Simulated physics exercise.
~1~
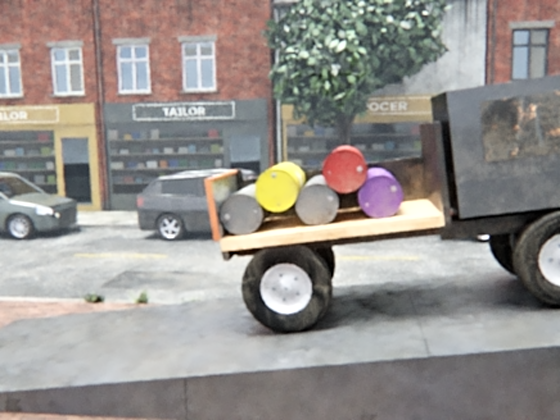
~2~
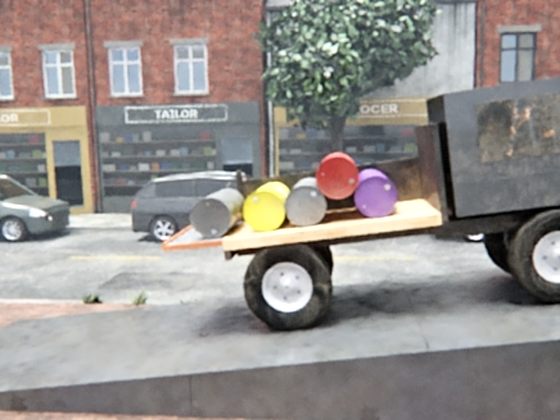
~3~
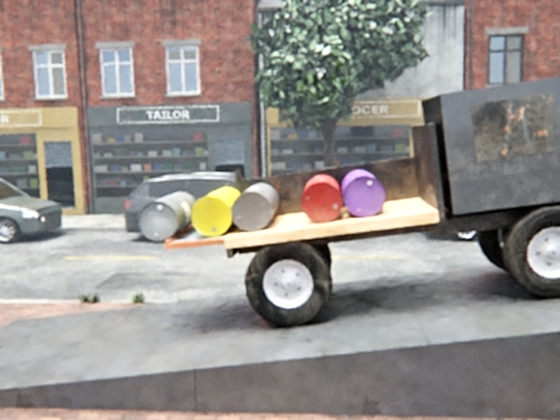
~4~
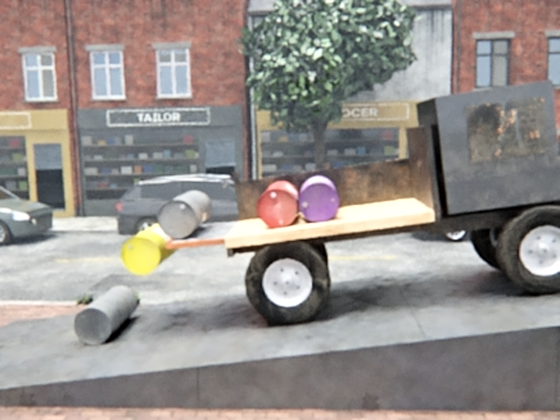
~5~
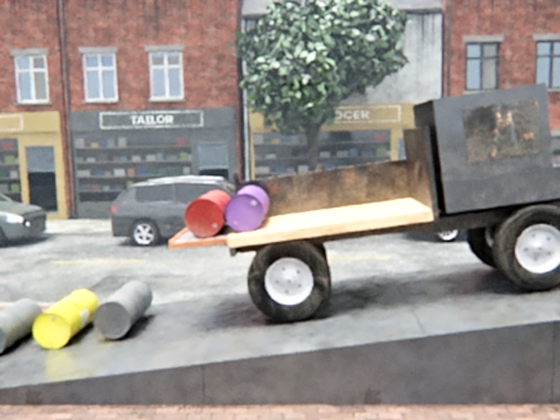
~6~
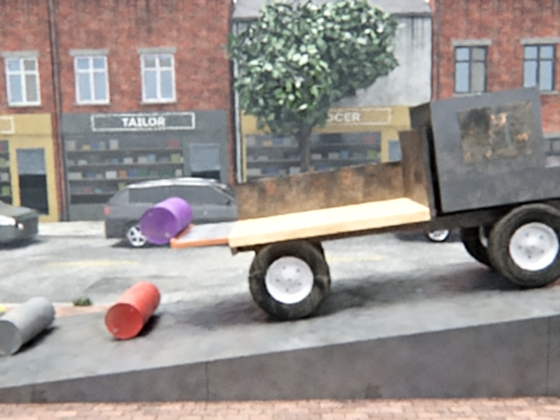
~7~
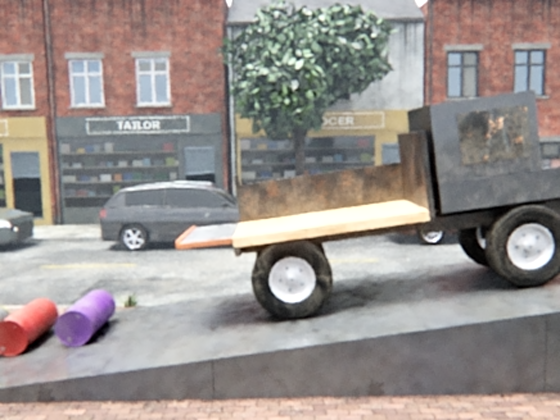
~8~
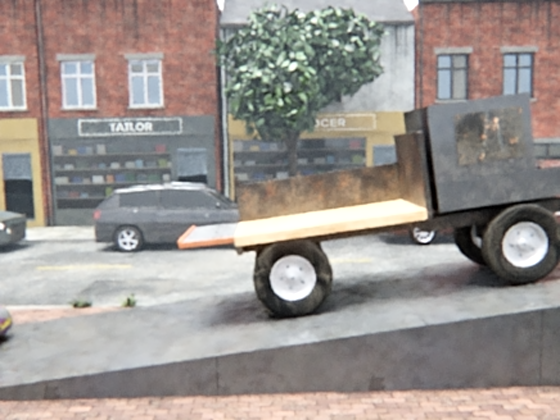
The clip shows a truck on a sloping street, its tailgate dropping open beneath a stack of five coloured barrels, which spreads and rolls left. Grey and yellow barrels tumble off first, then red and purple, and all roll away down the slope, leaving the bed empty.
